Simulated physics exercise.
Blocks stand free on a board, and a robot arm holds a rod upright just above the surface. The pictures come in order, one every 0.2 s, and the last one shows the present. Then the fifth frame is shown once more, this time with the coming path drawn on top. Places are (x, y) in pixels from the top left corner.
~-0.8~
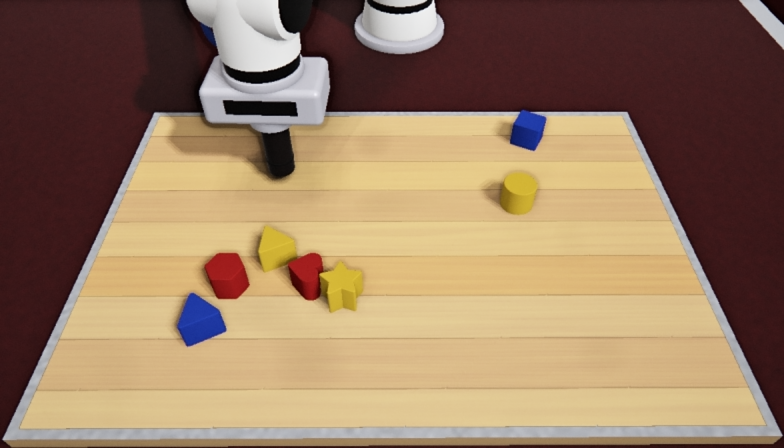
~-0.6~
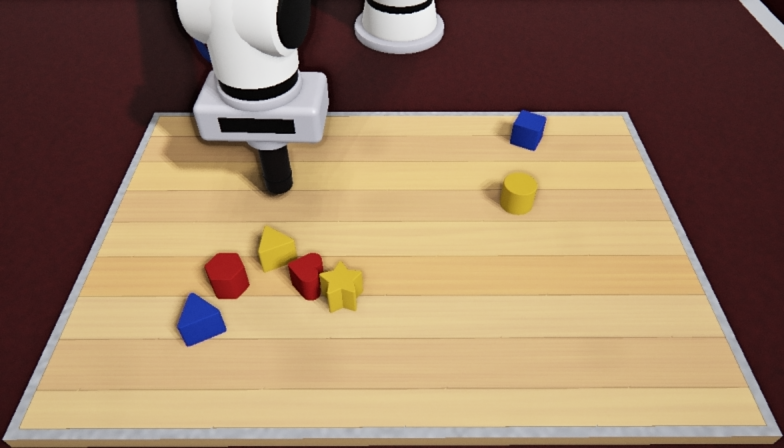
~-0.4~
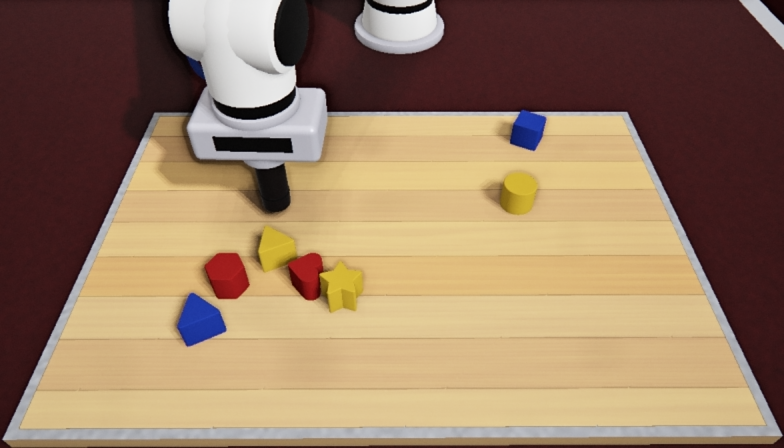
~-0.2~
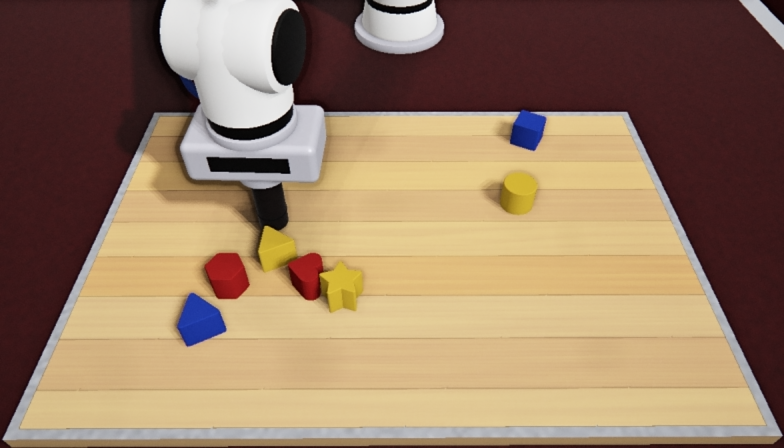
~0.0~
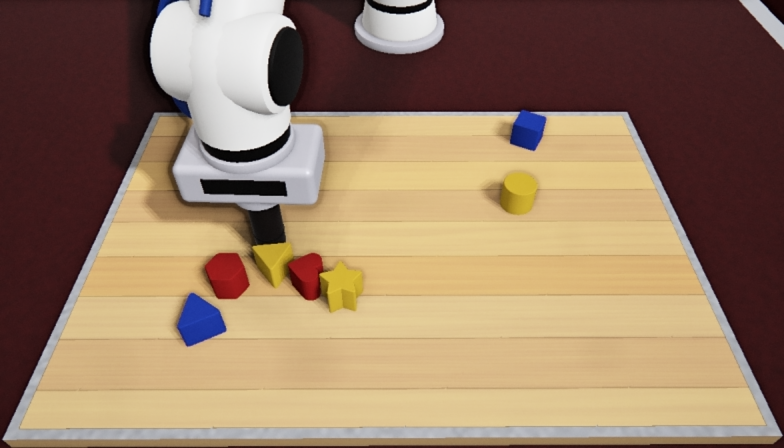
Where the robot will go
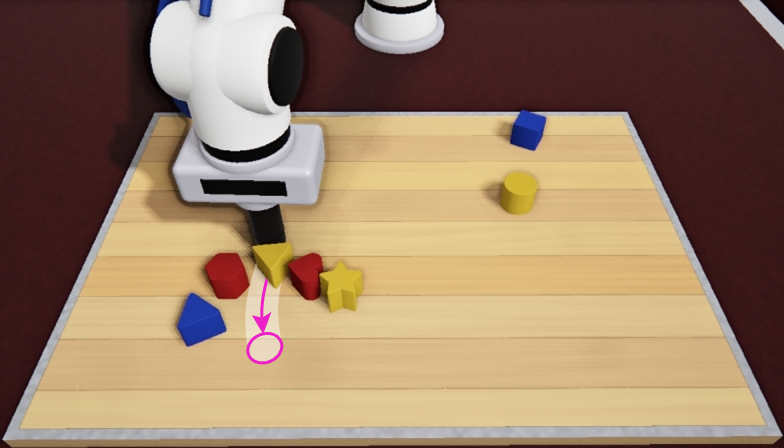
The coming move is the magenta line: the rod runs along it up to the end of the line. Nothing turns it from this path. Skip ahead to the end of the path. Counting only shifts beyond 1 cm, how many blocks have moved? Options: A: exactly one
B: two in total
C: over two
It's A.
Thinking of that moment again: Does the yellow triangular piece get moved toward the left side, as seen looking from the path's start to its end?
That would be a yes.
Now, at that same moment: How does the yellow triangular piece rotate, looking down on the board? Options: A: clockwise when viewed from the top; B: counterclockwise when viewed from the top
B.
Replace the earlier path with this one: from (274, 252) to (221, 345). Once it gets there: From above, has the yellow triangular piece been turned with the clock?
It seems not.
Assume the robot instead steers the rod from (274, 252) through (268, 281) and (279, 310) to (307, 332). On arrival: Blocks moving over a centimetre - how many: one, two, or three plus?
I'd put the number at one.
Drawn move, from (274, 252) through (263, 297) to (265, 348).
On the path given first. One third of the way, rod at (264, 273); yellow triangular piece at (270, 283), turned 30° anticlockwise.
Two thirds of the way, rod at (259, 304); yellow triangular piece at (273, 313), turned 45° anticlockwise.
At the end, rod at (262, 339); red hexagonal block still; yellow triangular piece at (287, 339), turned 70° anticlockwise.
